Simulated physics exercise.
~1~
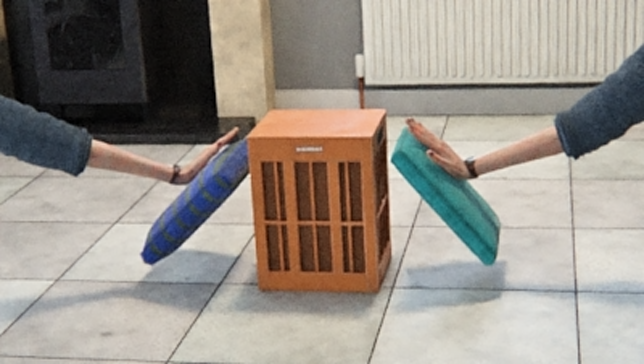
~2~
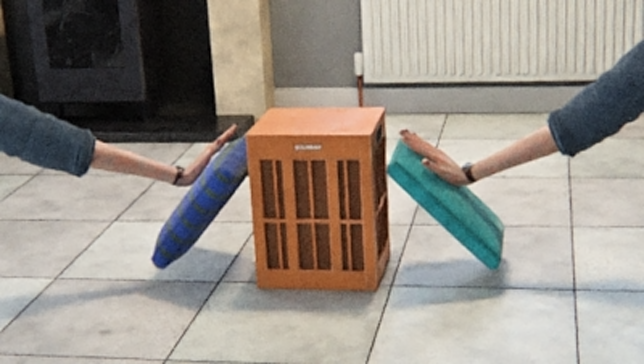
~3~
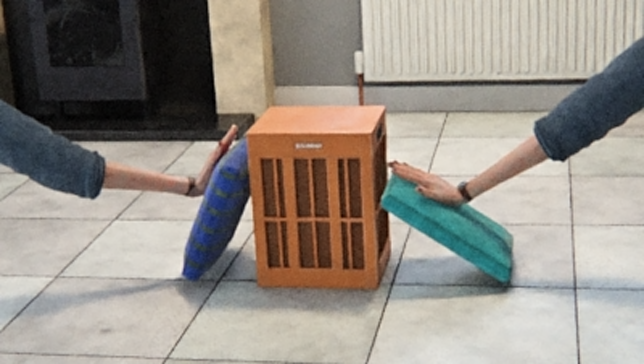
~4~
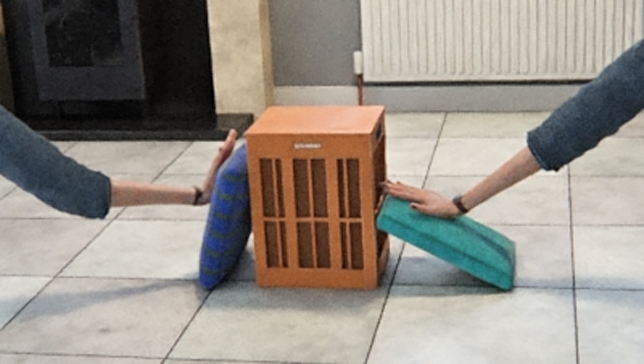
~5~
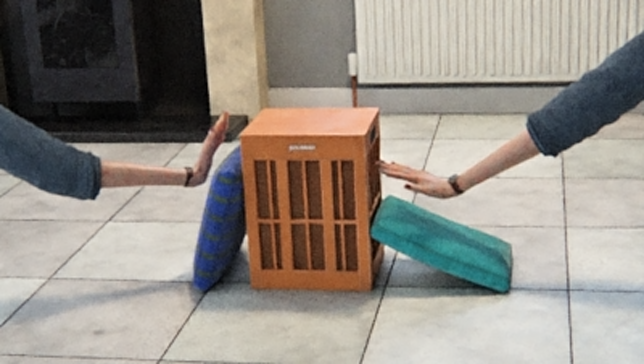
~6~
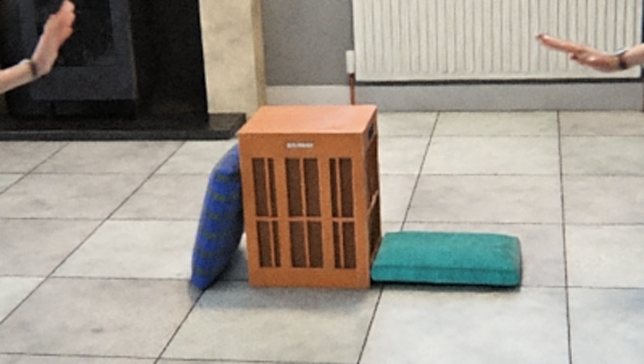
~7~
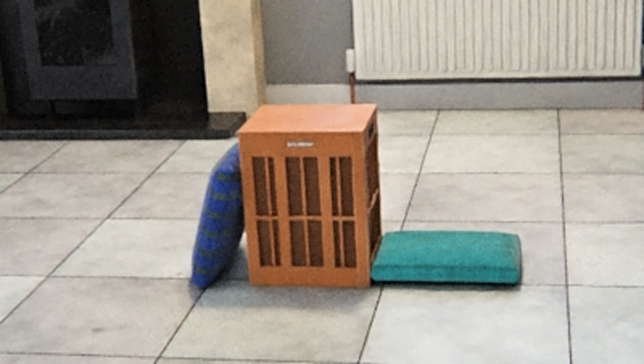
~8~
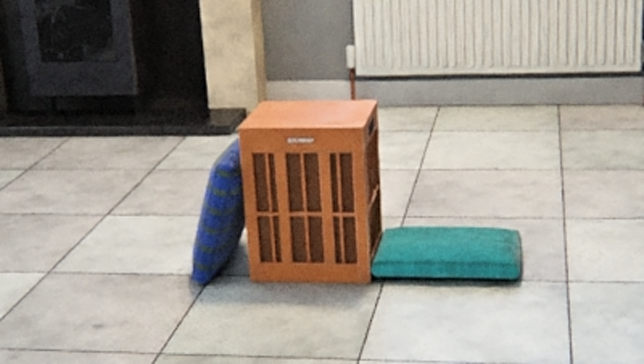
A blue cushion and a turquoise pillow are held at a slant by two hands, on the left and right of an orange crate, seen from the front on a pale tiled floor with a radiator and dark fireplace behind. The cushion shifts right and tilts more upright against the crate, while the pillow's top edge slides down the other side. Both hands let go and draw back out of view. The pillow drops flat onto the tiles beside the crate. At the end the cushion still leans on the left, and the pillow lies flat on the right.
